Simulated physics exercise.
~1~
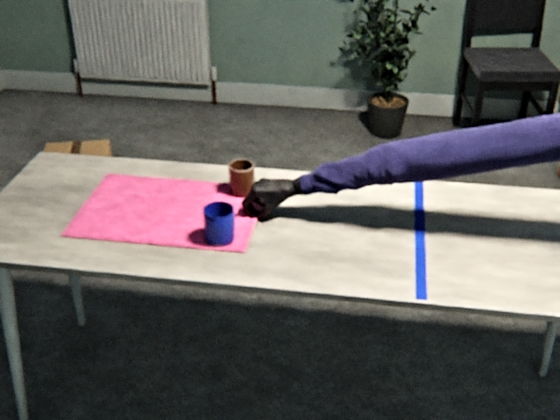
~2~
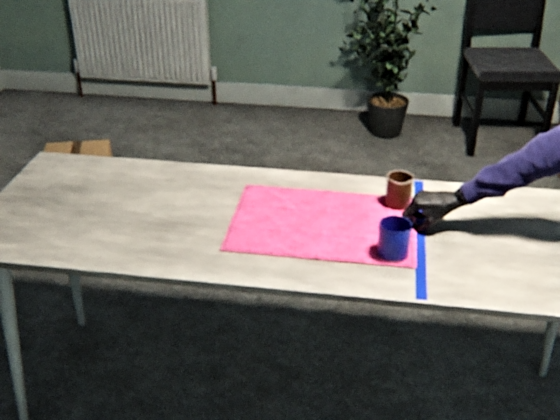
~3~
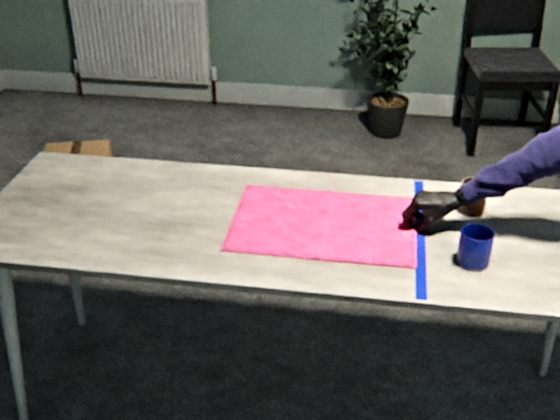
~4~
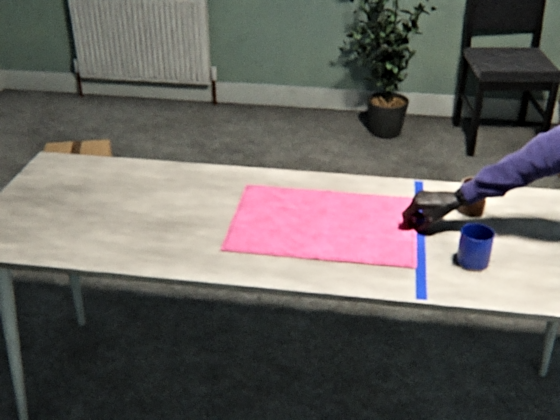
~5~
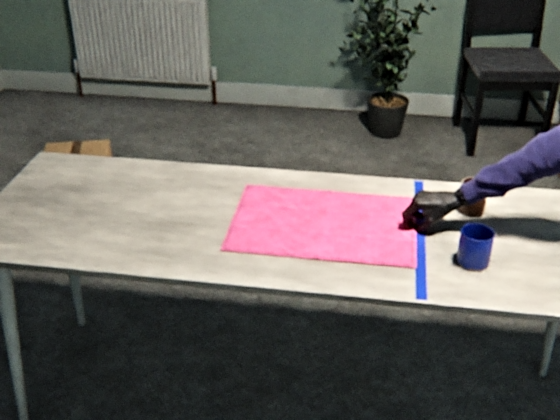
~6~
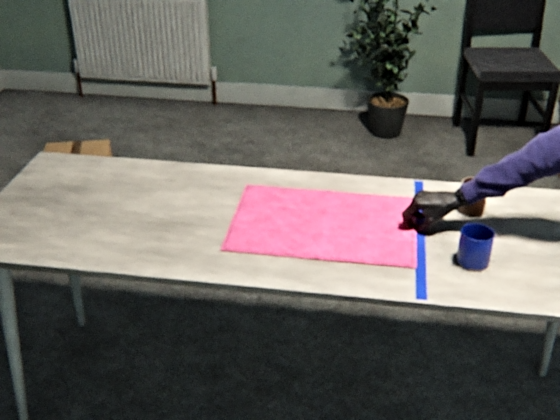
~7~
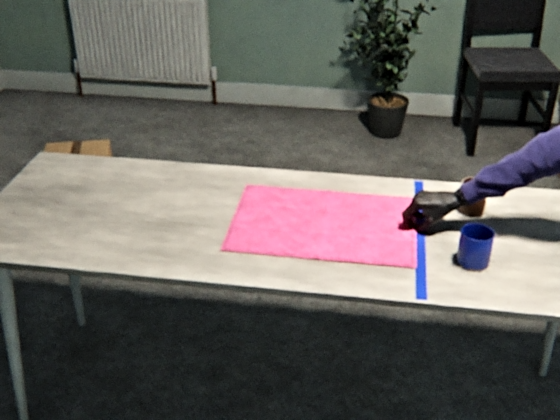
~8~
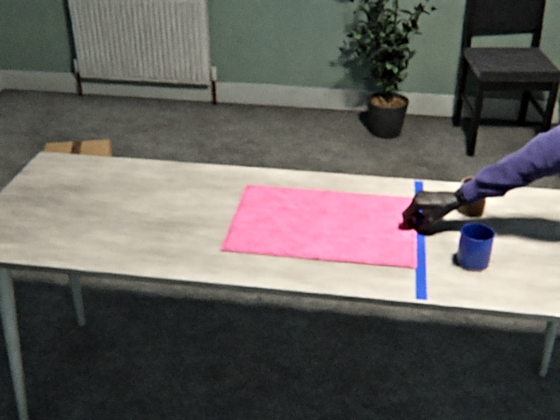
A gloved hand in a purple sleeve pulled a pink place mat carrying a brown mug and a blue mug rightward across a table, stopping at the blue tape, and both mugs slid off the front edge and ended up standing beyond the tape.
